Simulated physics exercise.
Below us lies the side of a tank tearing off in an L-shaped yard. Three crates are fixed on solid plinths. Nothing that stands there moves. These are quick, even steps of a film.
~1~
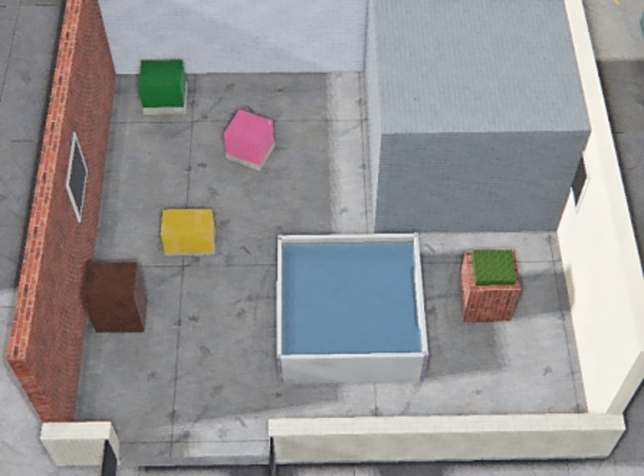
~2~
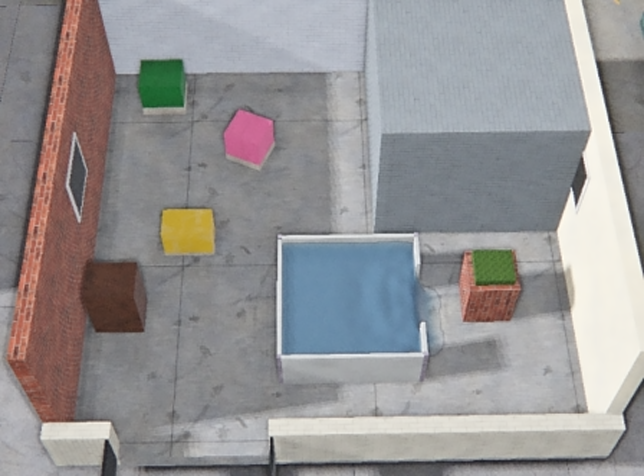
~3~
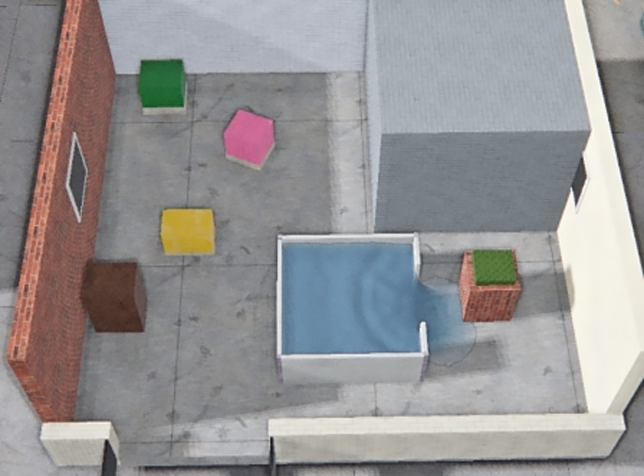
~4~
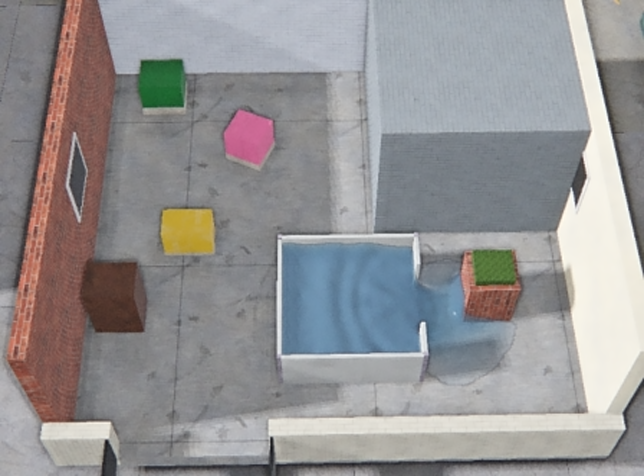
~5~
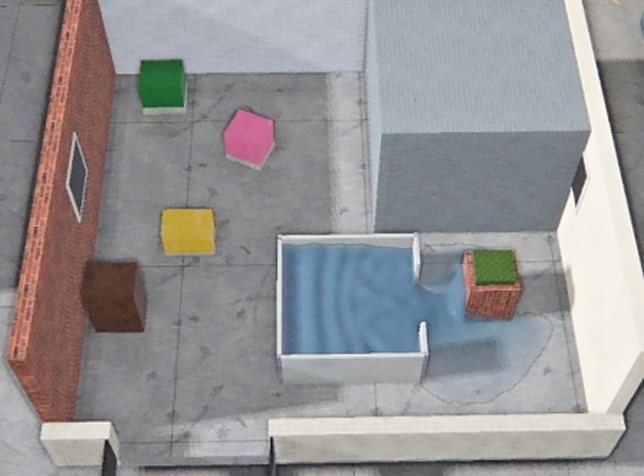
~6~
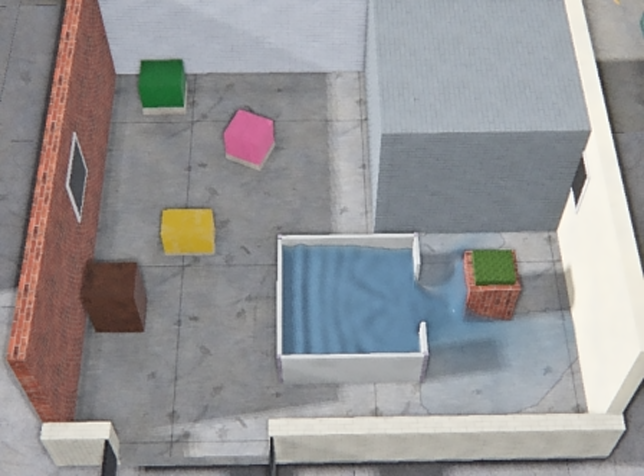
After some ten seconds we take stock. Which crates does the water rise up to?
One by one: The green crate escapes dry; the yellow crate is wetted; the pink crate escapes dry.
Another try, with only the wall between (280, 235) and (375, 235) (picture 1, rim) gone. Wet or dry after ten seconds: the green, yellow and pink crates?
In short: Green gets wet, yellow takes water, pink is wetted.
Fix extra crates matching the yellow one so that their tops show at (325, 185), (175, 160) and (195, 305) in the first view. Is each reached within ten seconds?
In that order: Ends up wet, is topped, is topped.
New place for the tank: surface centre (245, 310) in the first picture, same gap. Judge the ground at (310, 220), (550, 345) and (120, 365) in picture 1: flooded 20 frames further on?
In turn: Dry, awash, no water.
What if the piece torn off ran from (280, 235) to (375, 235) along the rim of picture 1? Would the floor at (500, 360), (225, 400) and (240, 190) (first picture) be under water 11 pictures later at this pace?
In that order: Free of water, free of water, flooded.
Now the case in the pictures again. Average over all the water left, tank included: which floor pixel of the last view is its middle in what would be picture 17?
At about (414, 326).
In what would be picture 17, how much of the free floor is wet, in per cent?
About 25 per cent.
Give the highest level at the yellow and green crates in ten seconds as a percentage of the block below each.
In turn 340 and 50 per cent.
A moment on, water covers 20 % of the floor; the green crate not reached, the yellow crate not reached, the pink crate not reached.
Next, water covers 25 % of the floor; the green crate not reached, the yellow crate not reached, the pink crate not reached.
Then, water covers 40 % of the floor; the green crate not reached, the yellow crate water round its plinth, the pink crate not reached.
Later, water covers 75 % of the floor; the green crate water round its plinth, the yellow crate water round its plinth, the pink crate water round its plinth.
In the end, water covers 90 % of the floor; the green crate stayed above the water, the yellow crate was topped, the pink crate stayed above the water.
